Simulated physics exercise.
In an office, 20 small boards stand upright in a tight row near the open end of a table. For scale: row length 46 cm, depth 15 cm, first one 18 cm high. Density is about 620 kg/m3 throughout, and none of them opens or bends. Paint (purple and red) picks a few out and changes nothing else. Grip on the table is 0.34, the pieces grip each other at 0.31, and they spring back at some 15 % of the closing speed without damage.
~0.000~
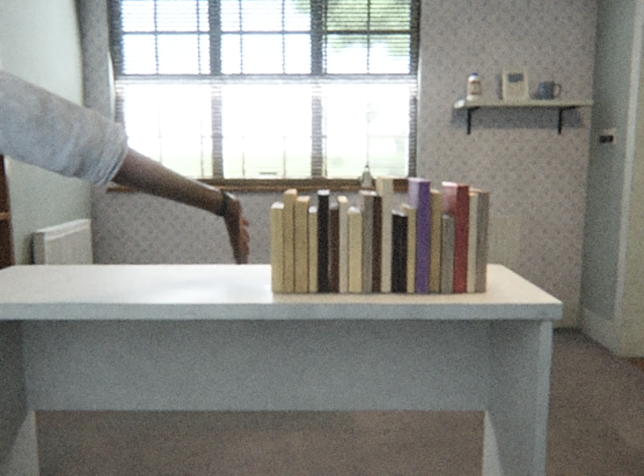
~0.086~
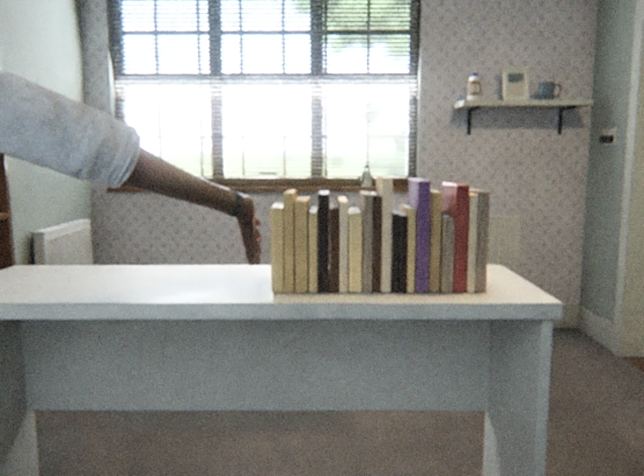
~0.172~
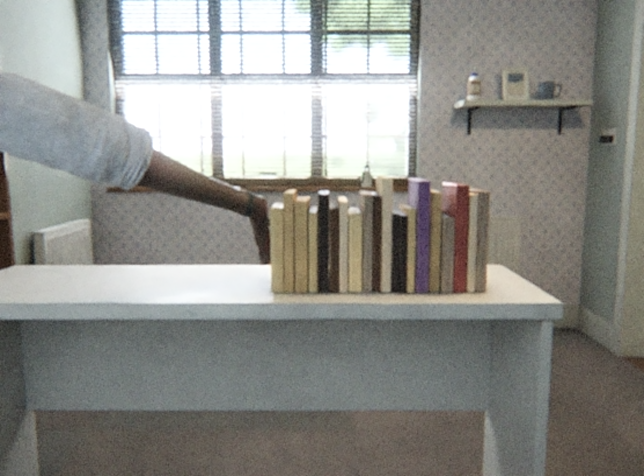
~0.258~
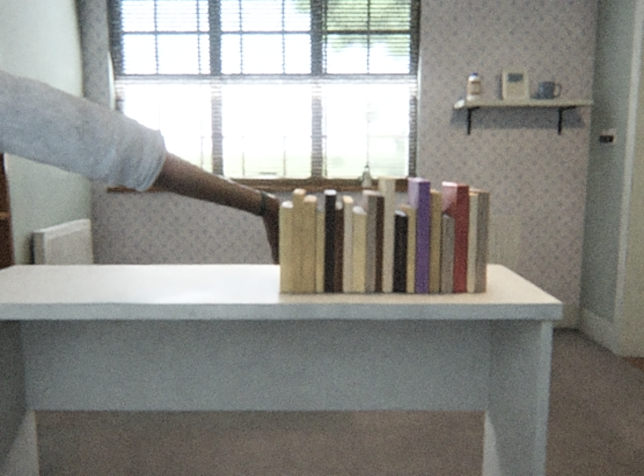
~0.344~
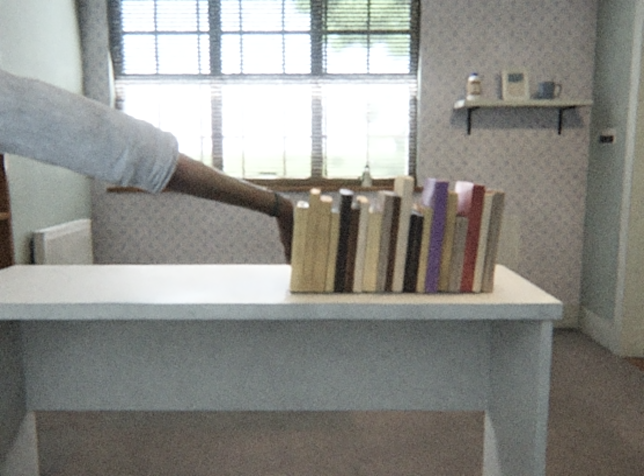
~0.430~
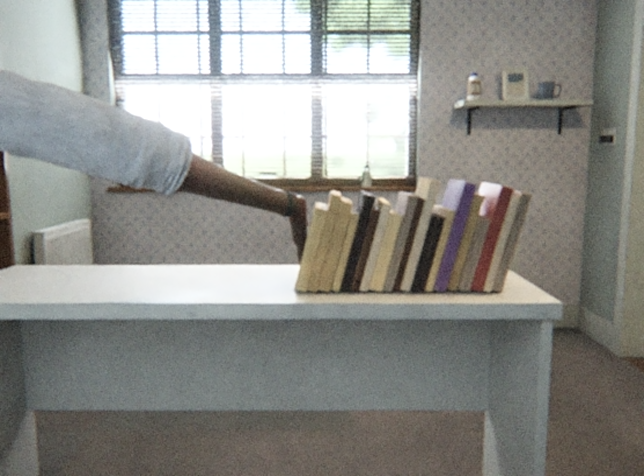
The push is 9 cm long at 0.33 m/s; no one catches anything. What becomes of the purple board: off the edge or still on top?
In the end the purple board remains on top.
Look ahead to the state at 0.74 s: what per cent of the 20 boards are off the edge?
0 per cent by then.
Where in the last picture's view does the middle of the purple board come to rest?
At about (496, 250).
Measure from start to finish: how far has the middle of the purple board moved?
Some 20 cm.
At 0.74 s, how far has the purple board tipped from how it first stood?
About 50°.
By 0.50 s, none of the 20 boards off the edge, 20 disturbed; purple board tilted 24°; red board tilted 24°.
By 0.74 s, none of the 20 boards off the edge, 20 disturbed; purple board tilted 49°; red board on its side.
By 1.06 s, 3 of the 20 boards off the edge; purple board tilted 56°; red board upside down.
When it is over (1.3 s), 3 of the 20 boards off the edge; purple board tilted 56°; red board on its side. In pixels of the last frame, middles, purple board near (496, 250).
